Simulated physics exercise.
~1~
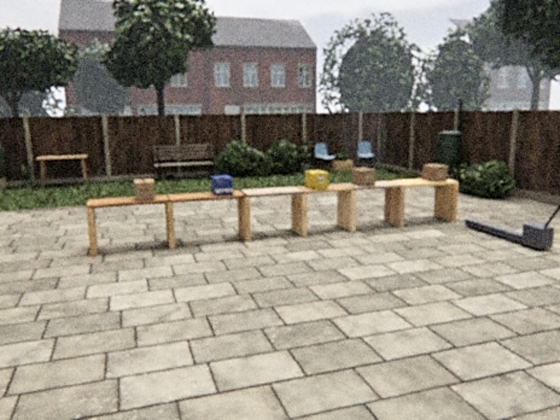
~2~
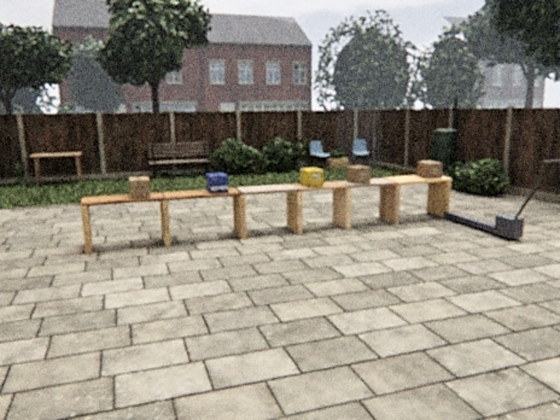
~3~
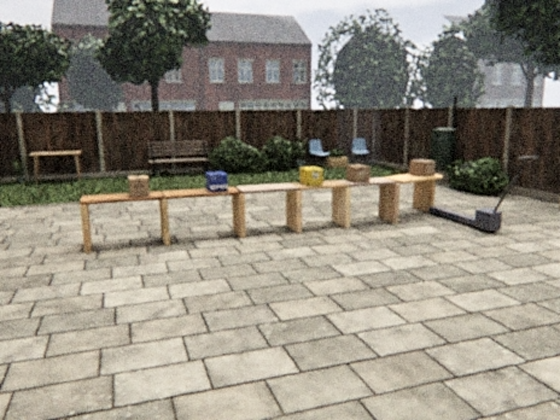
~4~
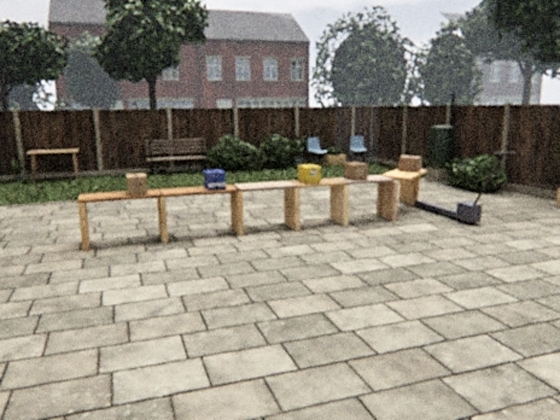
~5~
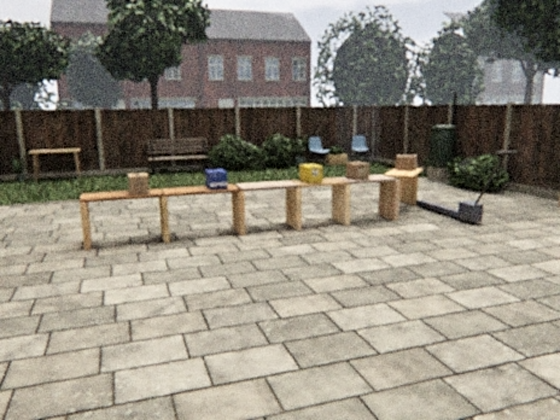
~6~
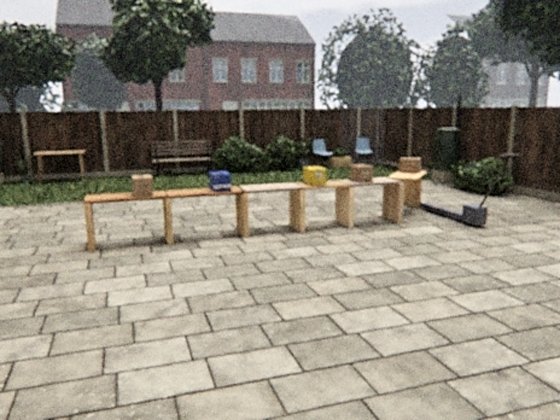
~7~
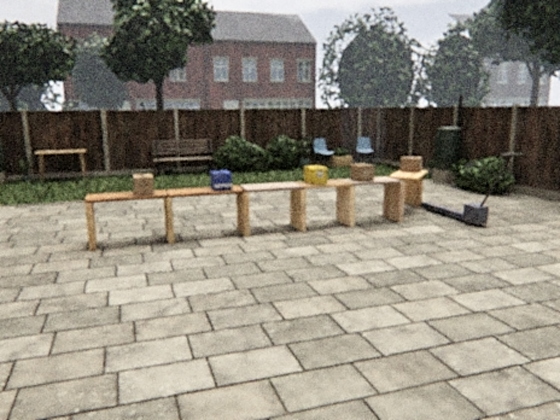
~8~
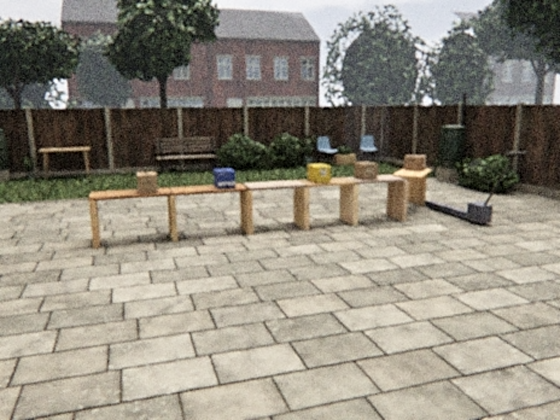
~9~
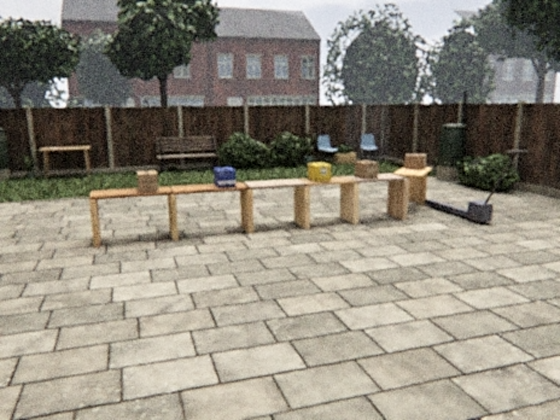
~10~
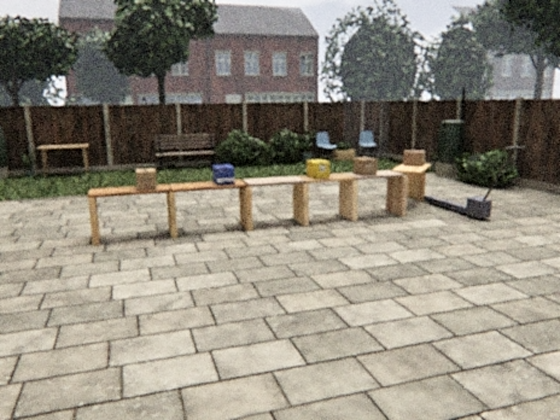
A long row of upright timber slabs topped with loose boards and cartons stood on a patio as a low grey jack slid left into its right end, shifting the last section askew before stopping, with everything still standing.
